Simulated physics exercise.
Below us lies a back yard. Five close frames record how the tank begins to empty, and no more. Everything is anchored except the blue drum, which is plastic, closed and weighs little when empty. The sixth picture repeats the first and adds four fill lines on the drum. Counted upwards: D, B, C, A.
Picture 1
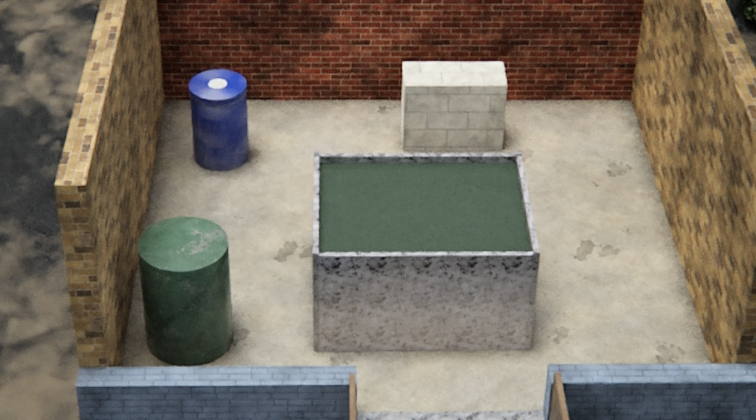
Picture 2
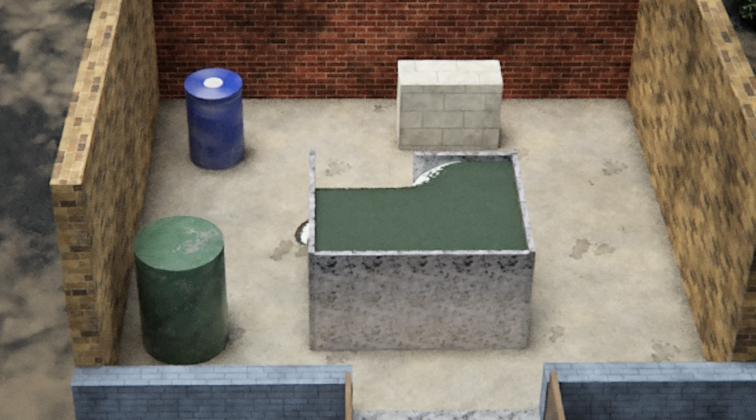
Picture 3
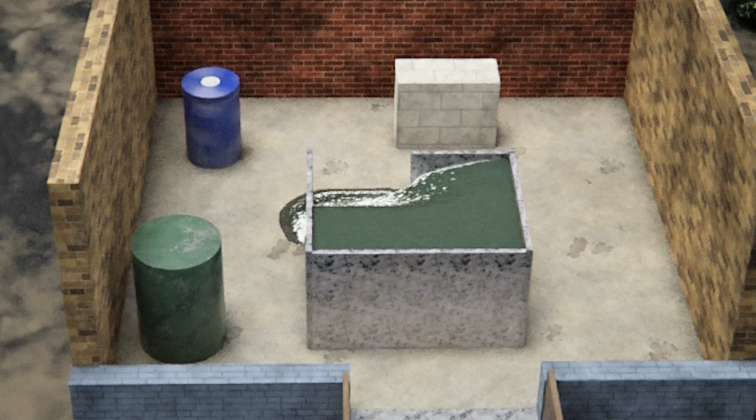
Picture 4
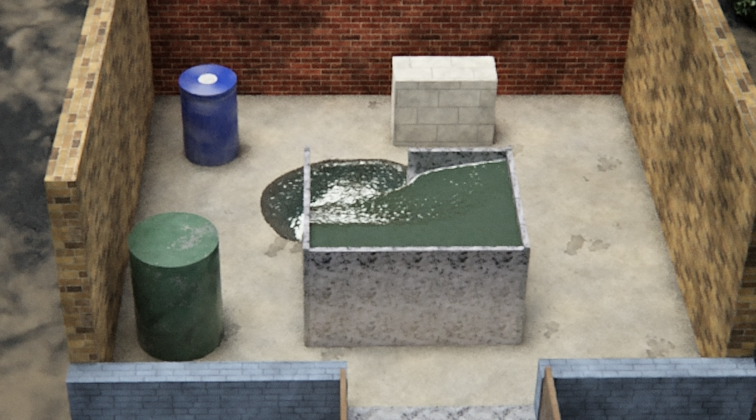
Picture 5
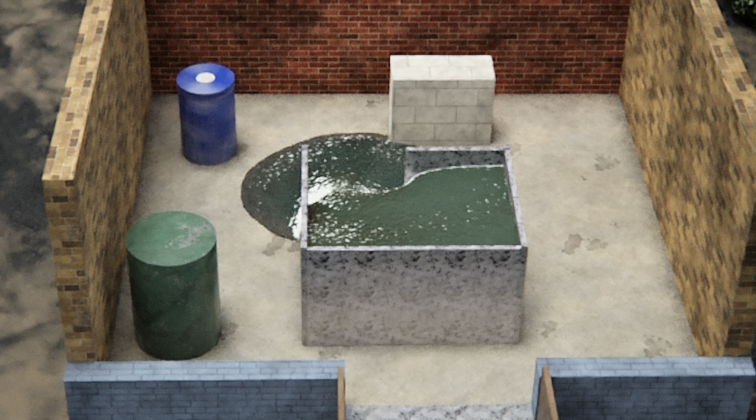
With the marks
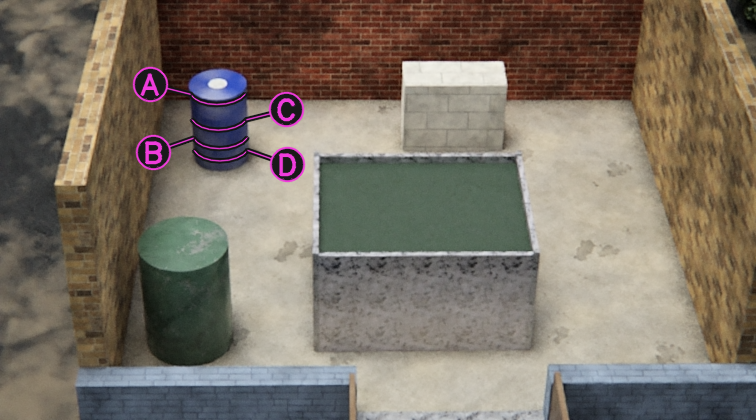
In a walled back yard, a square tank full of dark green water stands among a blue drum, a green cylinder and a pale block. Part of its far left side opens, and water pours through, foaming white, then spreads in a widening rippled pool over the ground behind.
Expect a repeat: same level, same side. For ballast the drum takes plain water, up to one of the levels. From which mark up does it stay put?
Use line C.
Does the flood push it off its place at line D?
Yes, it does.
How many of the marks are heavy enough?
Two.
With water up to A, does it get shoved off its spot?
No, that is safe.
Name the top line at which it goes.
That is line B.
On the marked copy, A at (216, 104); B at (219, 148); C at (218, 130); D at (219, 160); from the bottom up D, B, C, A.
For line A, it does not move.
For line B, it is pushed about half its own width away.
For line C, it shifts by a finger or two and stays.
For line D, it is pushed about 5 times its own width away.
